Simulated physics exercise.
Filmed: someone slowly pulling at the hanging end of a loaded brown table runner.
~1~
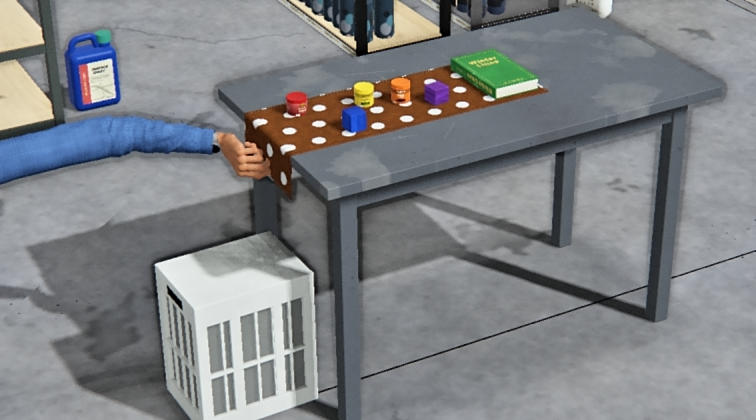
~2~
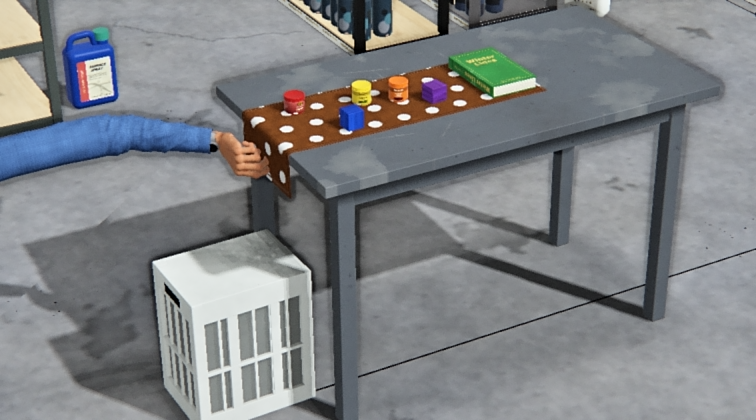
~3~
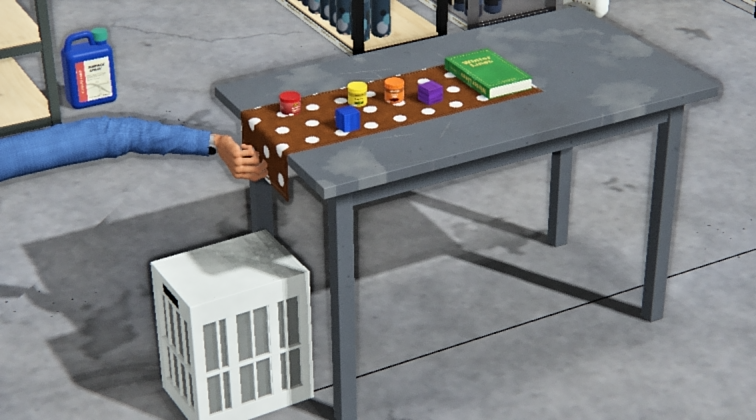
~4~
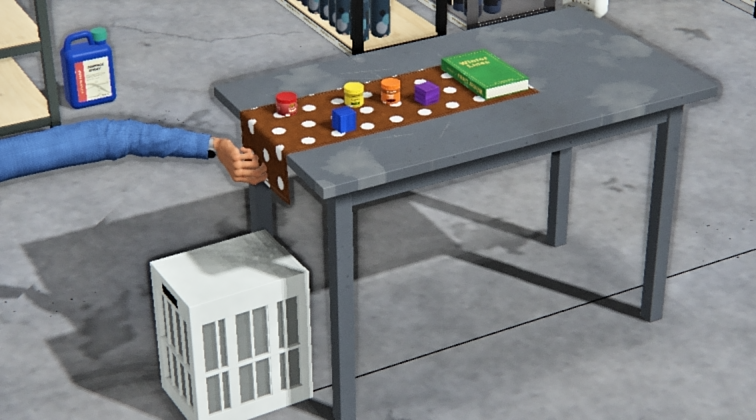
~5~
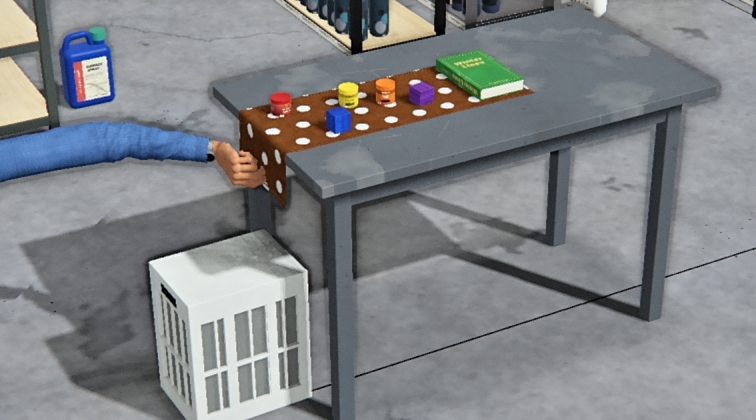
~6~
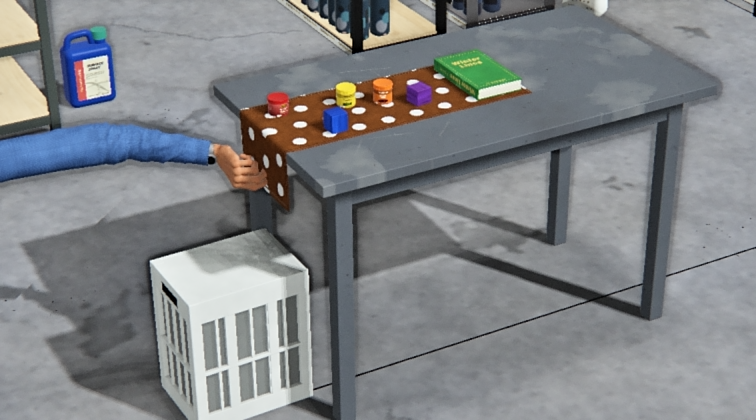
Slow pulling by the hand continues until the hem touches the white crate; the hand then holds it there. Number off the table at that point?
Two things are going to come down.
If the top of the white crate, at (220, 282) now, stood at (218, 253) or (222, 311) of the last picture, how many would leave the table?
First case 1, second 3.
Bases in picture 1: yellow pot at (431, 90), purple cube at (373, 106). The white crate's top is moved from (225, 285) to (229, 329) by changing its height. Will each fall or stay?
The yellow pot stays put, the purple cube is lost.
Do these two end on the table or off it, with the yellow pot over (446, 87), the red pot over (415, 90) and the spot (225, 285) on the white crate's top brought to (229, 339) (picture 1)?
As for the yellow pot, it holds its spot; as for the red pot, it holds its spot.
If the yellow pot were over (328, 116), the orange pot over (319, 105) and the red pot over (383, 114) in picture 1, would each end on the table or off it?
Yellow pot: Off; orange pot: Off; red pot: Still on.
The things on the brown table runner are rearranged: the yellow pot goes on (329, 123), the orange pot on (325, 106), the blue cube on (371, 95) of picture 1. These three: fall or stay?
The yellow pot is off the top, the orange pot is off the top and the blue cube is still on top.
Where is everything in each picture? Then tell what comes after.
Hem (292, 200); red pot (296, 96); blue cube (354, 111); yellow pot (364, 86); orange pot (401, 82); purple cube (437, 86); top of the crate (225, 285), in the first picture.
Hem (291, 199); red pot (294, 94), in the second picture.
Hem (288, 202); blue cube (348, 110), in the third picture.
Hem (290, 205); yellow pot (354, 86); top of the crate (221, 283), in the fourth picture.
Hem (285, 210); orange pot (385, 83), in the fifth picture.
Hem (289, 212); red pot (278, 97); blue cube (335, 111); yellow pot (345, 87); orange pot (383, 82); purple cube (419, 86), in the sixth picture.
A little later, hem near (266, 234); red pot gone.
Next, hem on the crate; red pot and blue cube gone.
When it is over, hem on the crate; red pot and blue cube gone. The table loses two.
